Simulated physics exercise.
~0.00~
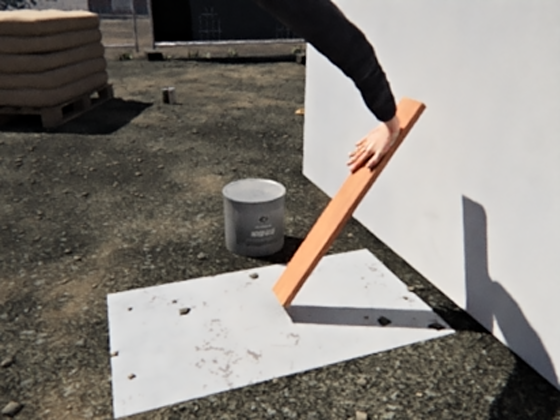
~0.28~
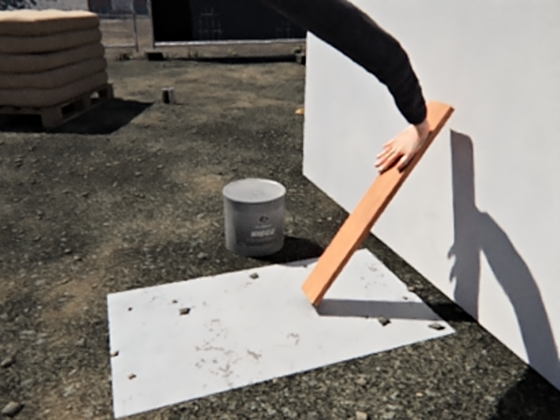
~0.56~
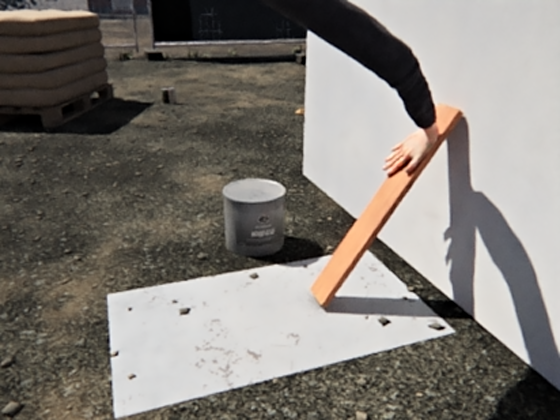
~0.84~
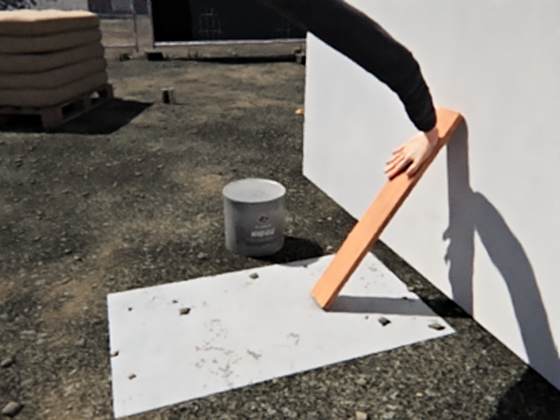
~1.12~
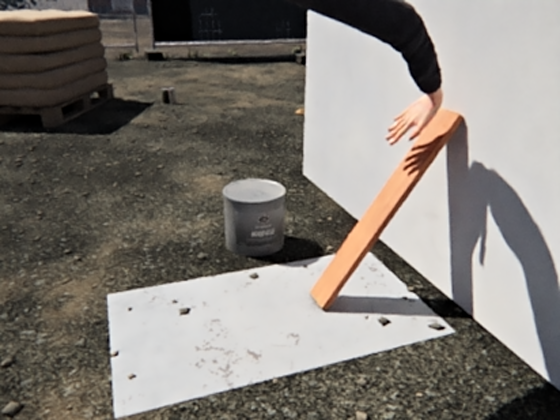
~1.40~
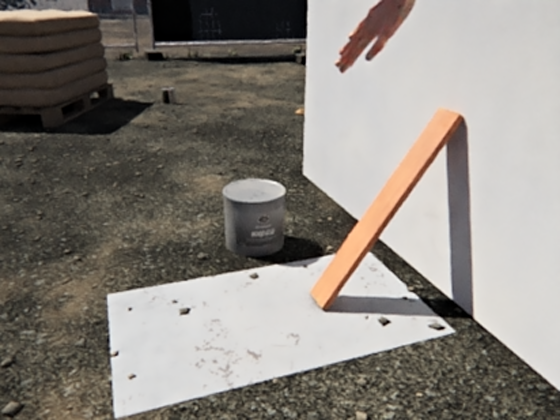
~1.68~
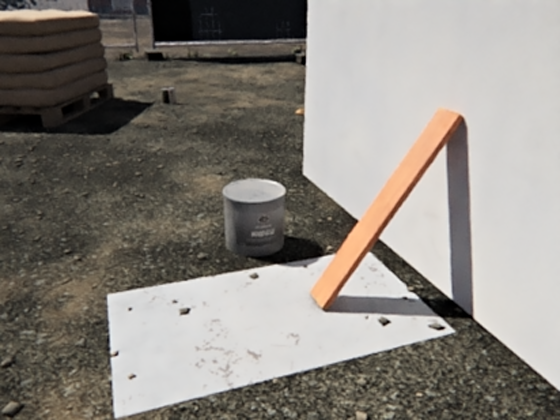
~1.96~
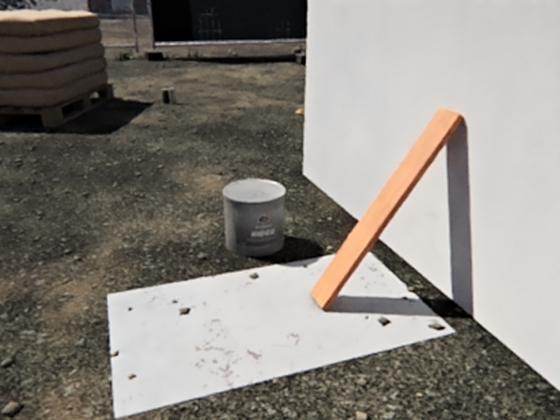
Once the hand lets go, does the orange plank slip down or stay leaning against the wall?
The orange plank stays leaning against the white wall after the hand lets go.
